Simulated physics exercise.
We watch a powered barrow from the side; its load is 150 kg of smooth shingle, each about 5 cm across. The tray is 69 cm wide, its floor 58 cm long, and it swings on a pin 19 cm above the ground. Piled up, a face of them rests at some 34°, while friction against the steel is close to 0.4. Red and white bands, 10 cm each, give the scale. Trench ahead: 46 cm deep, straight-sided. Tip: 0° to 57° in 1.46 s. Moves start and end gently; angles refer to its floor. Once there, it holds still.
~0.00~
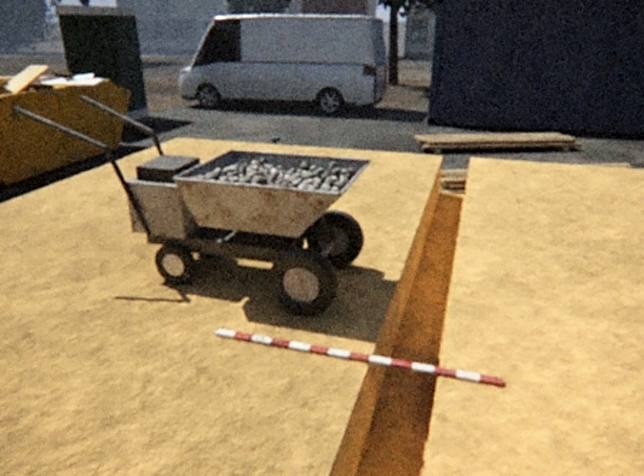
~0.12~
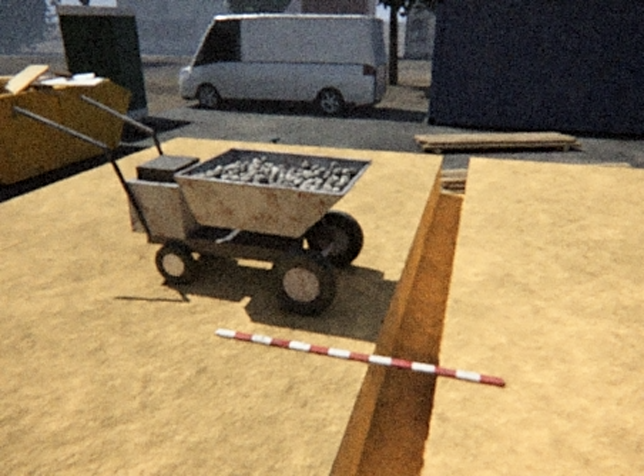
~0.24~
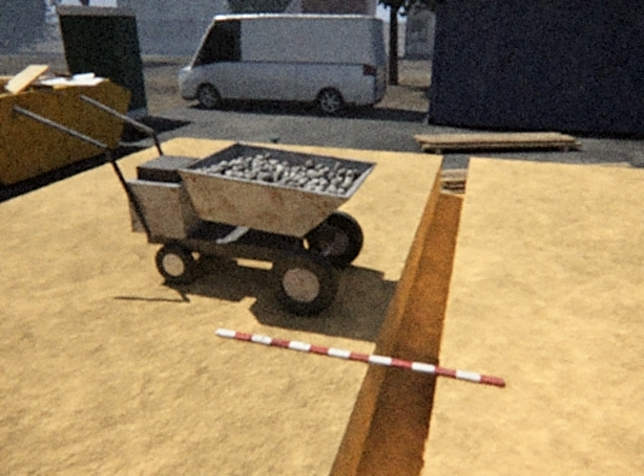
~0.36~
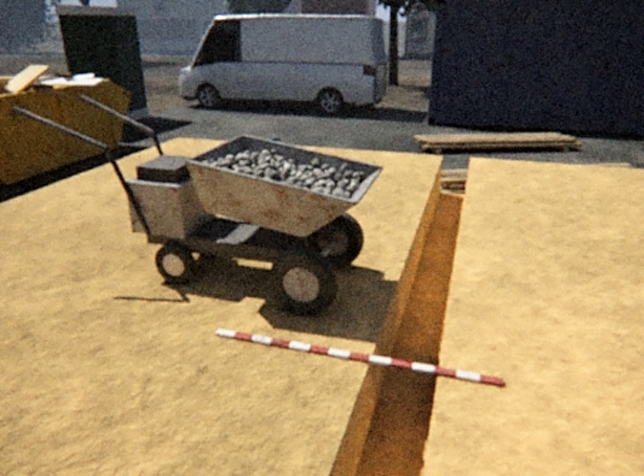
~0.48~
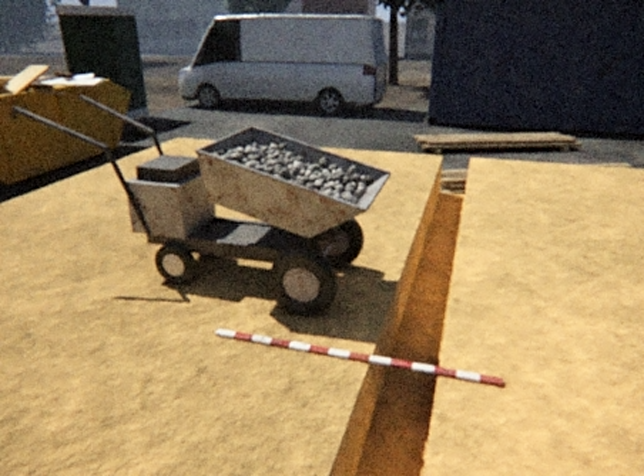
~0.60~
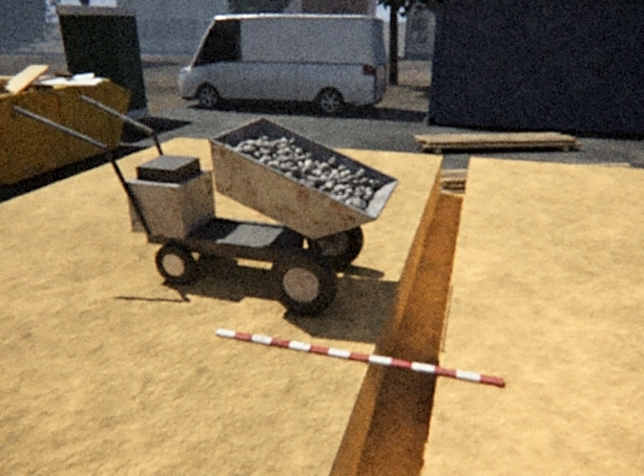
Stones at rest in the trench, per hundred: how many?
Approx. 62 %.
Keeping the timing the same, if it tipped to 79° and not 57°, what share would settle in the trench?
It would be near 60 per cent.
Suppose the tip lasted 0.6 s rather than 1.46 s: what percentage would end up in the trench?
Expected share: Around 45%.
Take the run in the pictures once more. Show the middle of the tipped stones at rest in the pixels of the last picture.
About (435, 347).
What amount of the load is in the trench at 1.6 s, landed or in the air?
About 20 per cent by then.
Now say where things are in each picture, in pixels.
The first frame shows lip at (342, 195), floor tilted 0°, highest stones at (318, 174).
In the second frame, the tray is at 1°, its lip at (344, 196); the top of the load is at (281, 170); the stones move at 0.2 m/s on average.
The third frame shows lip at (349, 199), floor tilted 4°, highest stones at (261, 165); the stones move at 0.3 m/s on average.
The fourth frame shows lip at (357, 204), floor tilted 9°, highest stones at (249, 158); the stones move at 0.4 m/s on average.
In the fifth frame, the tray is at 14°, its lip at (366, 211); the top of the load is at (251, 152); the stones move at 0.5 m/s on average.
In the sixth frame, the tray is at 21°, its lip at (376, 220); the top of the load is at (258, 143); the stones move at 0.5 m/s on average.
After 1.1 s the floor is at 48°; 100 % in the tray; the foremost stones are at (409, 242).
After 1.6 s the floor is at 57°; 68 % in the tray, 18 % in the trench, 15 % past the trench; the foremost stones are at (493, 303).
After 1.9 s the floor is at 57°; 37 % in the tray, 28 % in the trench, 36 % past the trench; the foremost stones are at (575, 320).
After 3.9 s the floor is at 57°; 0 % in the tray, 62 % in the trench, 38 % past the trench; the foremost stones are past the picture's edge.
